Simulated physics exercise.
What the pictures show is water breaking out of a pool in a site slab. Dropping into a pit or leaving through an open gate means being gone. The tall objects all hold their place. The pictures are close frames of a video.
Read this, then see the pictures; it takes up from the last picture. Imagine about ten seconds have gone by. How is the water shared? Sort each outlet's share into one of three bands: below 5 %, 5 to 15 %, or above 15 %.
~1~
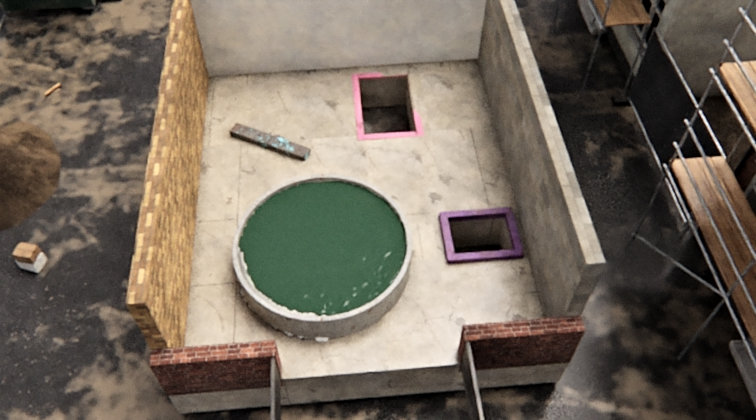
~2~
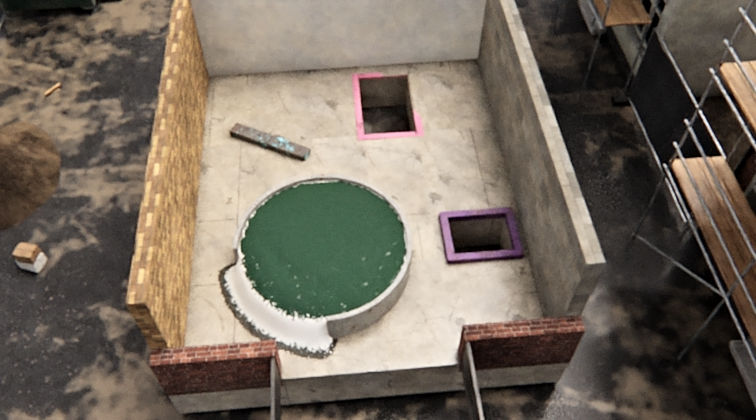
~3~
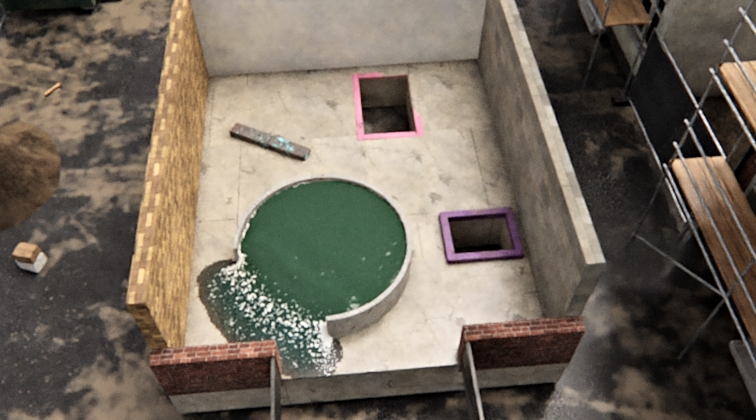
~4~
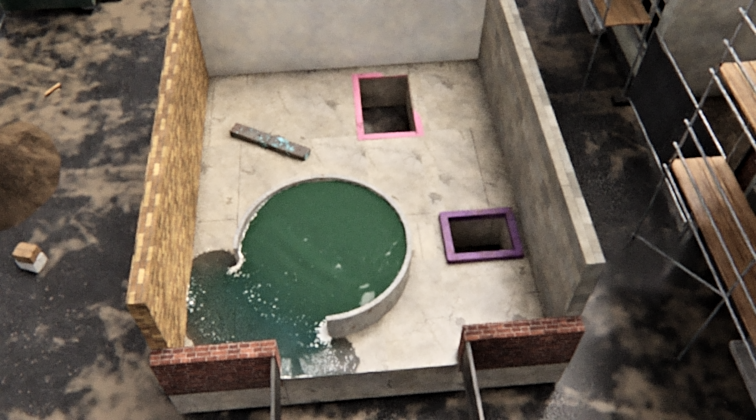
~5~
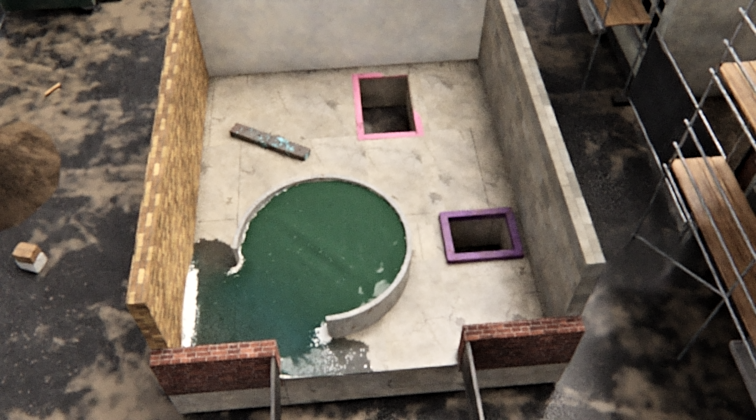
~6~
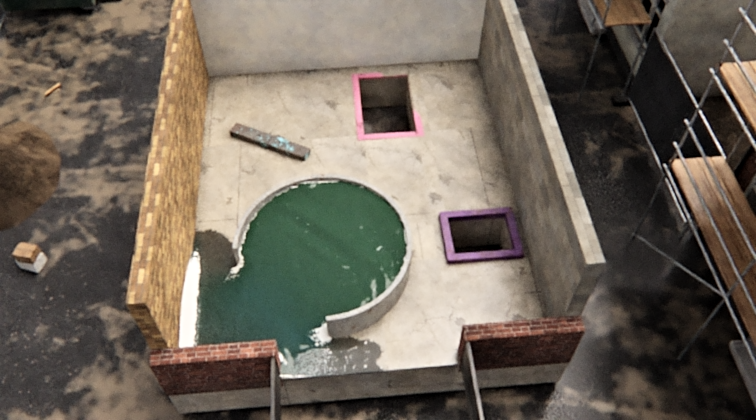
Shares: The gate gets above 15 %; the purple pit gets below 5 %; the pink pit gets 5 to 15 %.
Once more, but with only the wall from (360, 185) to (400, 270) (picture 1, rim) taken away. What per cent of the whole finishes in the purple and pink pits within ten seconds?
Out of every hundred parts, purple takes 14 and pink takes 30.
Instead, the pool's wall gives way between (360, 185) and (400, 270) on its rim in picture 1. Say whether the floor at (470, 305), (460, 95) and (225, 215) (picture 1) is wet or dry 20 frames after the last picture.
In the order asked: Sodden, sodden, out of reach.
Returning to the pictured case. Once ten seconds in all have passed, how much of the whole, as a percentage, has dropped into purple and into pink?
Near 0 in a hundred, followed by near 6 in a hundred.
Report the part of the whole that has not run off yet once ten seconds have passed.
I'd say roughly 56 percent.
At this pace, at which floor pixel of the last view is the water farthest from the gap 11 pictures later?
At about (203, 153).
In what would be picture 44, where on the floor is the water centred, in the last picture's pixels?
The water centres close to (285, 230).
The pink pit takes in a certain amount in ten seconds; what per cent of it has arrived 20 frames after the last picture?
Share at that point: Close to 0 in a hundred.
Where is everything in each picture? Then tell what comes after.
Still water in the pool at (323, 245), in the first frame.
Water pours out at (265, 312) and has run to a hidden place, in the second frame.
Water pours out at (265, 313) and has run to (207, 273), in the third frame.
The front is at (193, 265), out from the gap at (265, 313), in the fourth frame.
The front is at (194, 250), out from the gap at (265, 313), in the fifth frame.
The front is at (196, 235), out from the gap at (265, 313), in the sixth frame.
A moment on, water covers 15 % of the floor; the gate 5 %, the purple pit 0 %, the pink pit 0 %.
Next, water covers 20 % of the floor; the gate 9 %, the purple pit 0 %, the pink pit 0 %.
Then, water covers 35 % of the floor; the gate 18 %, the purple pit 0 %, the pink pit 0 %.
Later, water covers 55 % of the floor; the gate 27 %, the purple pit 0 %, the pink pit 1 %.
In the end, water covers 75 % of the floor; the gate 36 %, the purple pit 0 %, the pink pit 7 %.
